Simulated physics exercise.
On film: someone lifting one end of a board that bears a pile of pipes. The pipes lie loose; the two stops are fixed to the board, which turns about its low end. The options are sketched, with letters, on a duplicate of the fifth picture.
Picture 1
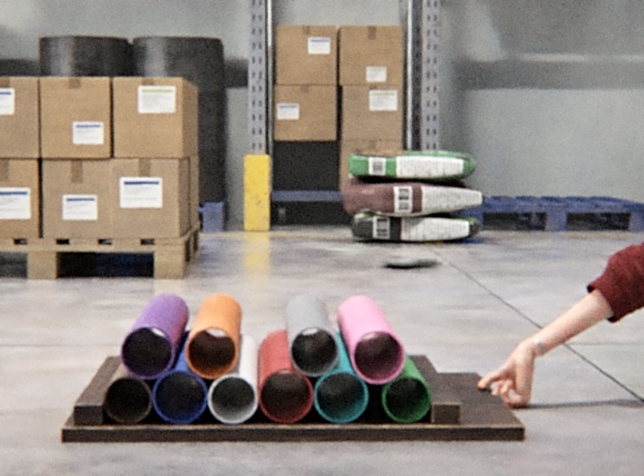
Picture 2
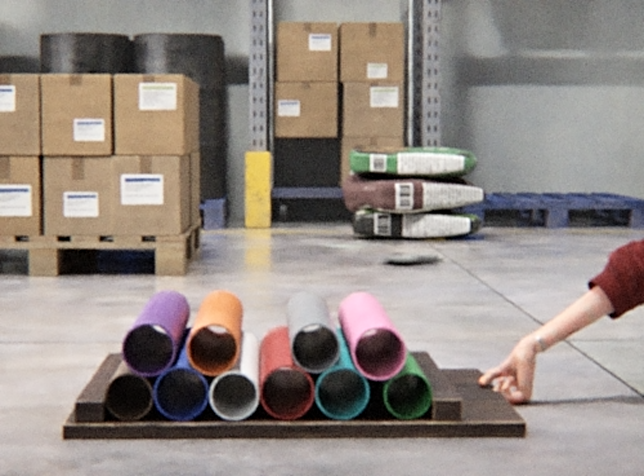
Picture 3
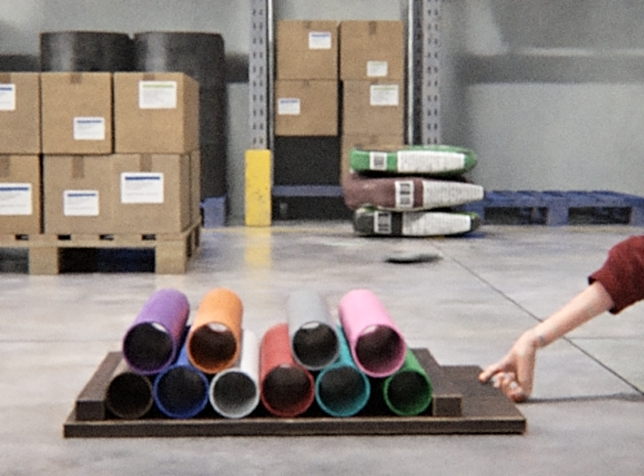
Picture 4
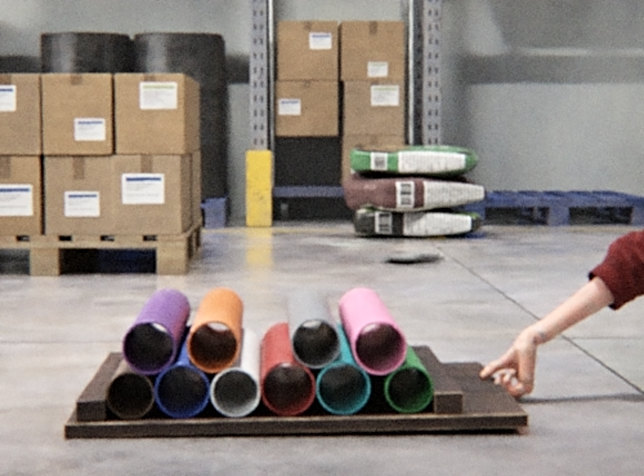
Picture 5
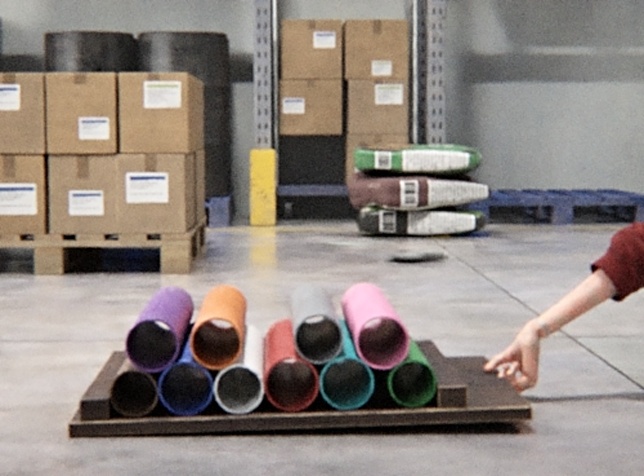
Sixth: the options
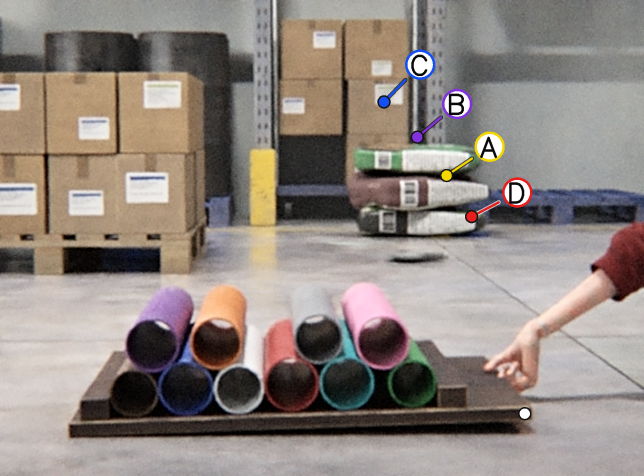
A hand at the right slightly raises one end of a board holding colourful stacked pipes.
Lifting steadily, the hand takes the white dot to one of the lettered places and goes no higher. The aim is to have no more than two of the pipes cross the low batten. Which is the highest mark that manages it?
Lift it to D and no more.
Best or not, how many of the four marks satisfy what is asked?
The number is one.
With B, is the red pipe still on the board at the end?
The red pipe: Yes.
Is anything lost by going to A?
Yes.
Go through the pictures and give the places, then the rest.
The first picture shows brown pipe (128, 400); blue pipe (180, 396); white pipe (233, 399).
The second picture shows white pipe (234, 395); red pipe (287, 392).
The third picture shows board (293, 387); turquoise pipe (343, 390); green pipe (408, 391); purple pipe (149, 347).
The fourth picture shows board (294, 386); brown pipe (131, 395); blue pipe (182, 391).
The fifth picture shows board (298, 382); brown pipe (134, 393); blue pipe (186, 388).
On the marked copy, A at (447, 175); B at (417, 137); C at (384, 102); D at (472, 217); the white dot at (525, 414).
Taking D. A third of the way, board at 17°.
Two thirds of the way, board at 28°.
When it is over, board at 28°, one over the low batten (purple).
As for the rest, A four over the low batten (pink, orange, purple, grey); B four over the low batten (pink, orange, purple, grey); C four over the low batten (pink, orange, purple, grey).
